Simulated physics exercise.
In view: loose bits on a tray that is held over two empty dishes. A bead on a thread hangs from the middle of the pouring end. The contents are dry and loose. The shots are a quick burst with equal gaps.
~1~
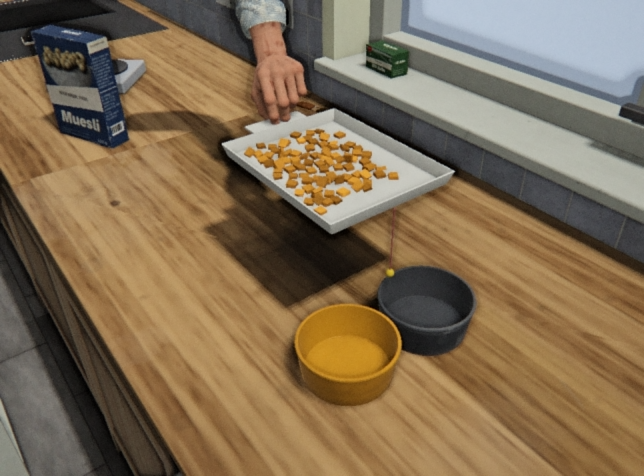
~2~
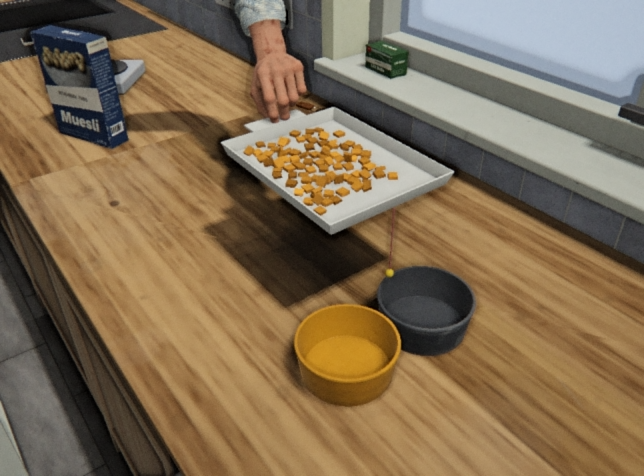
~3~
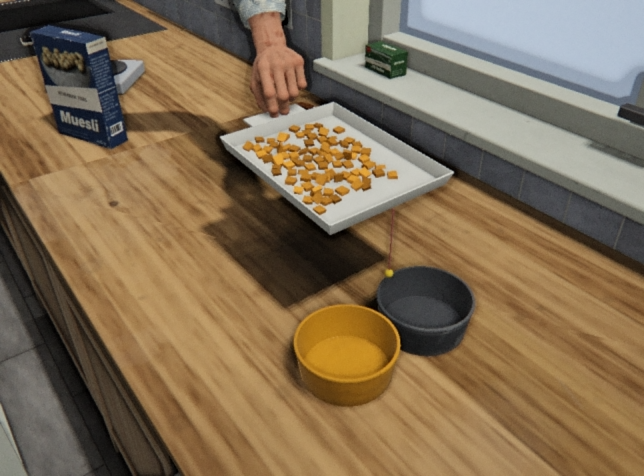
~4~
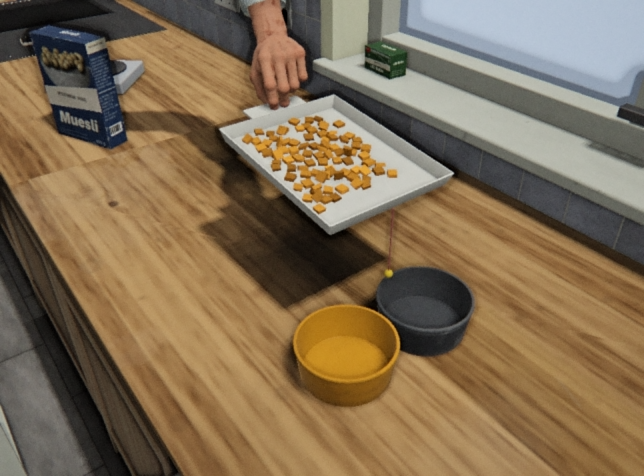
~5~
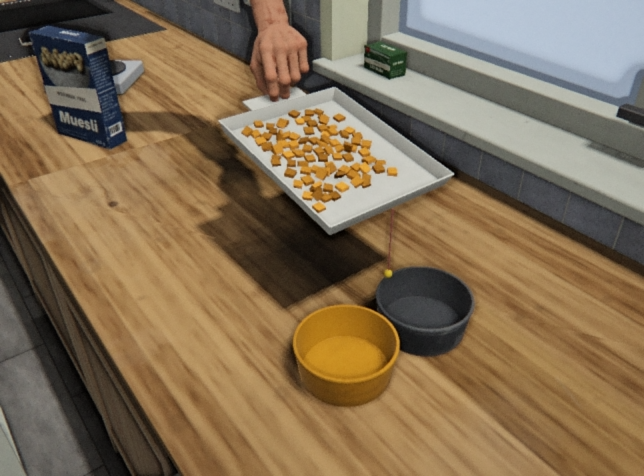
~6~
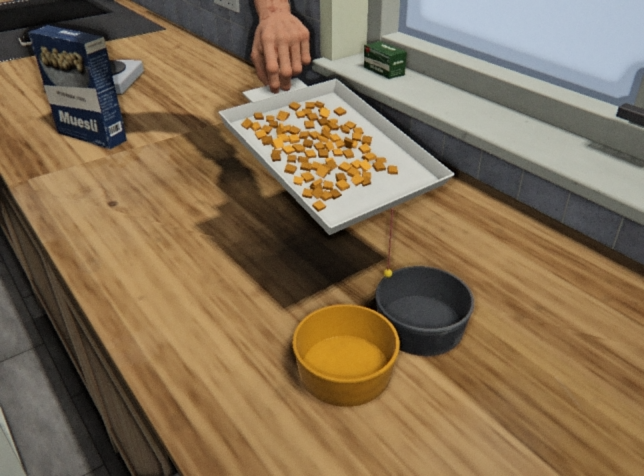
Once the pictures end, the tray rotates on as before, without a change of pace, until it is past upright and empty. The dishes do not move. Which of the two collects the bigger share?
It favours the right dish.
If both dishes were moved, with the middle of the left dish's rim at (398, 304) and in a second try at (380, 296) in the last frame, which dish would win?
At the first place the left-hand dish, at the second the dish on the left.
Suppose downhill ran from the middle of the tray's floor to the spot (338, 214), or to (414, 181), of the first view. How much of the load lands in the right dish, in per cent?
About 0 and 20 per cent.
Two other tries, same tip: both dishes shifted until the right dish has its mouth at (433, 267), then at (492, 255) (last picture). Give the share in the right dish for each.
In turn 30 and 0 in a hundred.
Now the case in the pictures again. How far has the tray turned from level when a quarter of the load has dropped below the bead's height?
Near 100 degrees.
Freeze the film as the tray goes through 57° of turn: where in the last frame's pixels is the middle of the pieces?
At about (383, 196).
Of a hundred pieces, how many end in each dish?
For the left dish some 30 %, for the right dish some 60 %.
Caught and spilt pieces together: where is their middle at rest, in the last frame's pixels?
Roughly at (411, 331).
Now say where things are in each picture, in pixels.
The first picture shows corners of the pouring end at (332, 220) and (448, 171), level; middle of the load at (320, 164), small crackers; left dish at (381, 384); right dish at (460, 334); bead on its thread at (390, 273).
The second picture shows corners of the pouring end at (331, 221) and (447, 171), level; middle of the load at (319, 163).
The third picture shows corners of the pouring end at (331, 221) and (447, 172), tipped barely, level across its low end; middle of the load at (319, 160).
The fourth picture shows corners of the pouring end at (331, 222) and (447, 172), tipped a little, level across its low end; middle of the load at (319, 156).
The fifth picture shows corners of the pouring end at (331, 222) and (447, 173), tipped a little, level across its low end; middle of the load at (319, 151).
The sixth picture shows corners of the pouring end at (332, 223) and (448, 173), tipped a little, level across its low end; middle of the load at (319, 146); left dish at (379, 384); right dish at (458, 335).
Soon, tray tipped steeply; nearly all on the tray; a small part in the air.
A while on, tray tipped right over; about half on the tray; a small part in the left dish; a small part in the right dish; a stray few outside both; about a quarter in the air.
Towards the end, tray tipped past a quarter turn; about a quarter in the left dish; about two thirds in the right dish; a small part outside both.
Finally, tray tipped past a quarter turn; about a quarter in the left dish; about two thirds in the right dish; a small part outside both.
